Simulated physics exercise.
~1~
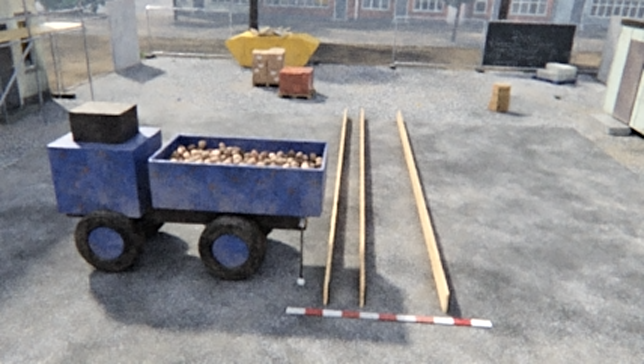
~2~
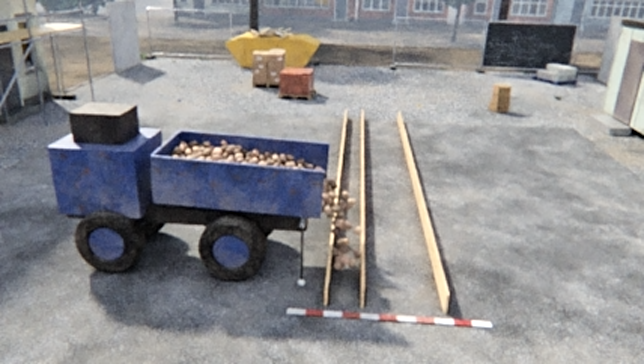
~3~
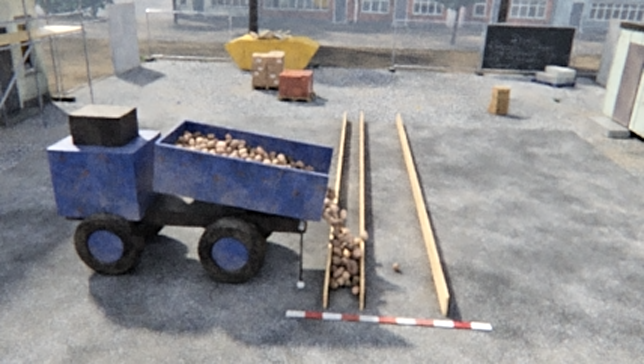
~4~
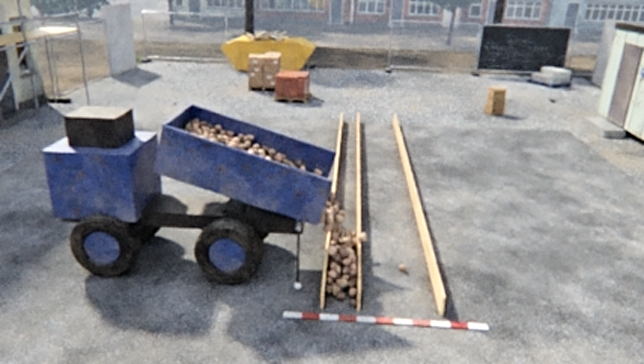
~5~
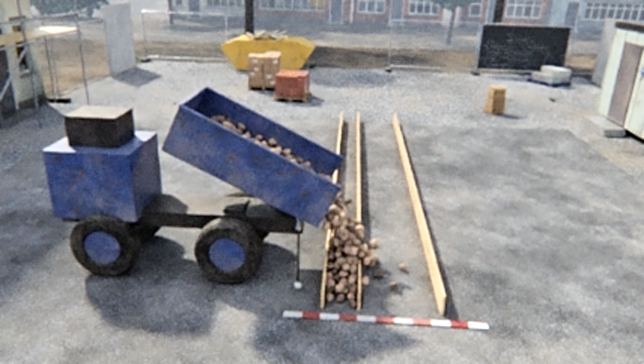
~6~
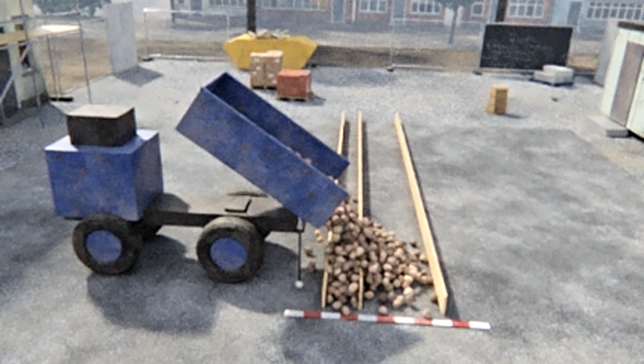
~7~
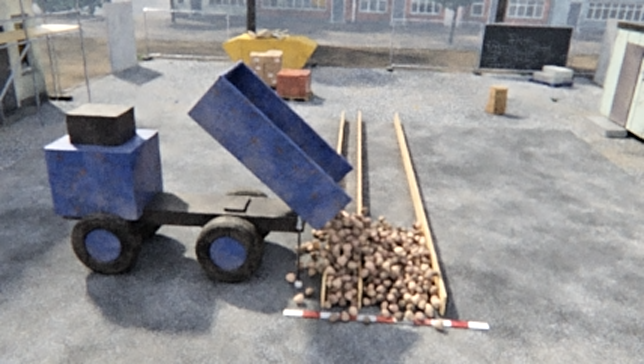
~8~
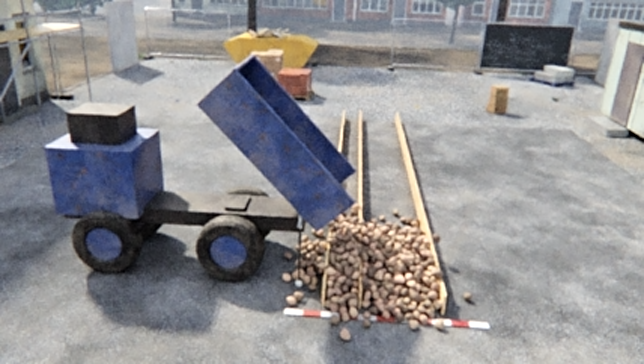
Blue tipper raising its body and pouring brown stones between low wooden boards, the heap spilling over into the far bay.
